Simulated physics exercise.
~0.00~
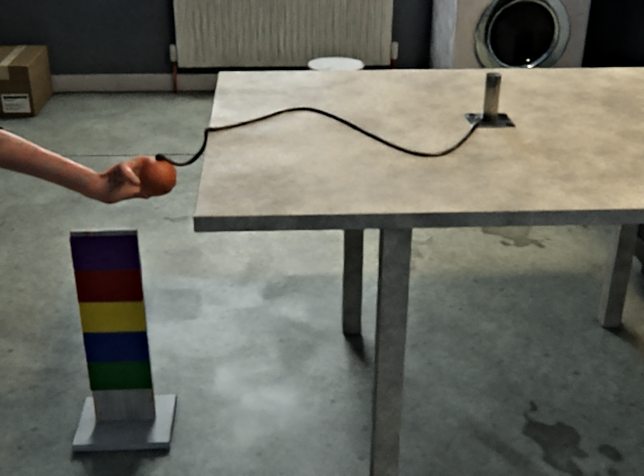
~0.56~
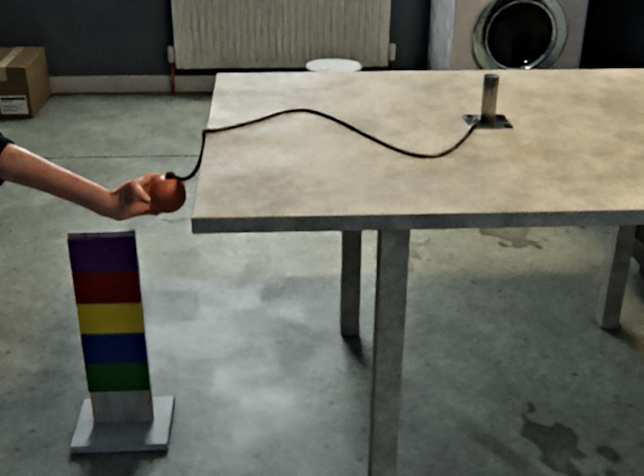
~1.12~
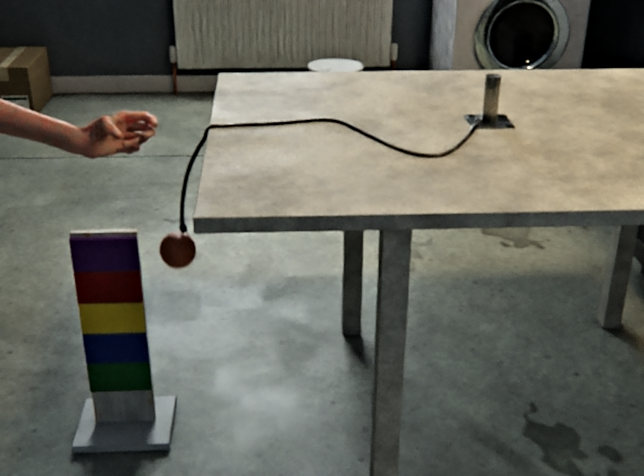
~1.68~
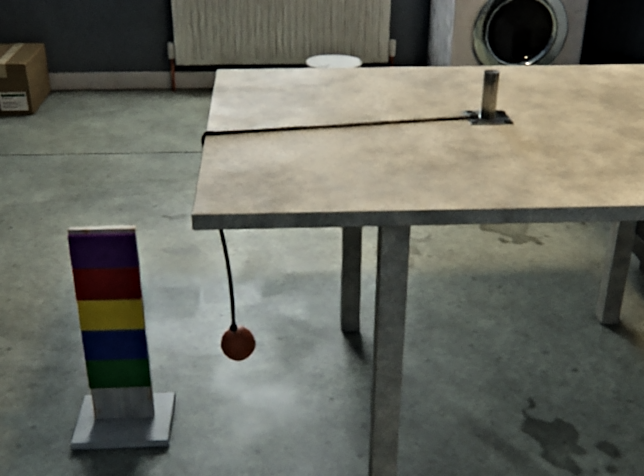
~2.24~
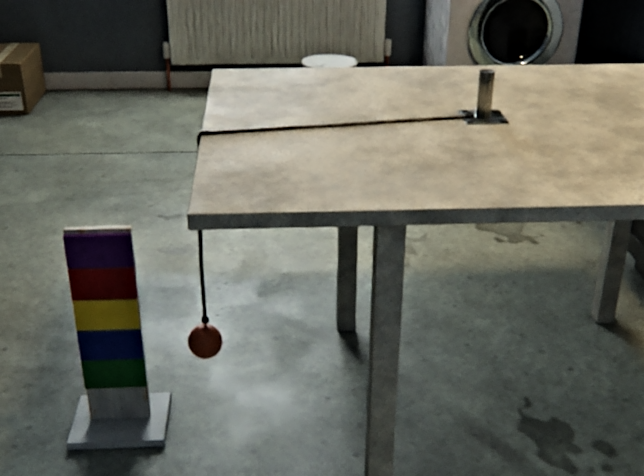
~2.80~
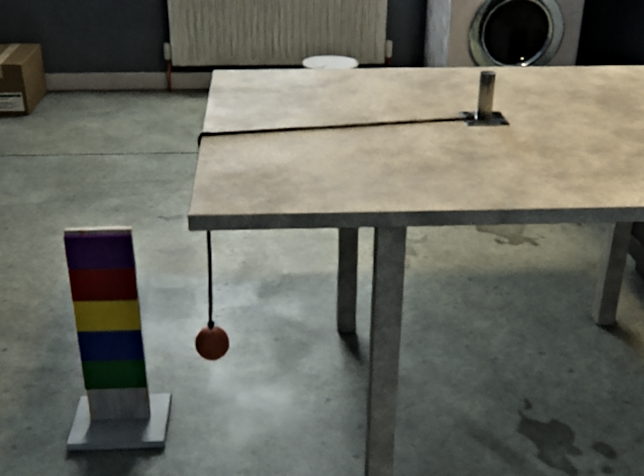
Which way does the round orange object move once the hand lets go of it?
It moves down, dropping below the edge of the table on its cord.
To begin with, a hand holds a round orange object just off the left end of a table, while a slack dark cord winds back from it to a short post on the tabletop. Below stands an upright board with level bands of purple, red, yellow, blue and green. The hand shifts slightly right and down, then lets go and draws back as the object drops. The cord pulls straight across the table, and the object swings to the right beneath the edge. It moves back left, then slightly right, ending on the cord level with the blue band.
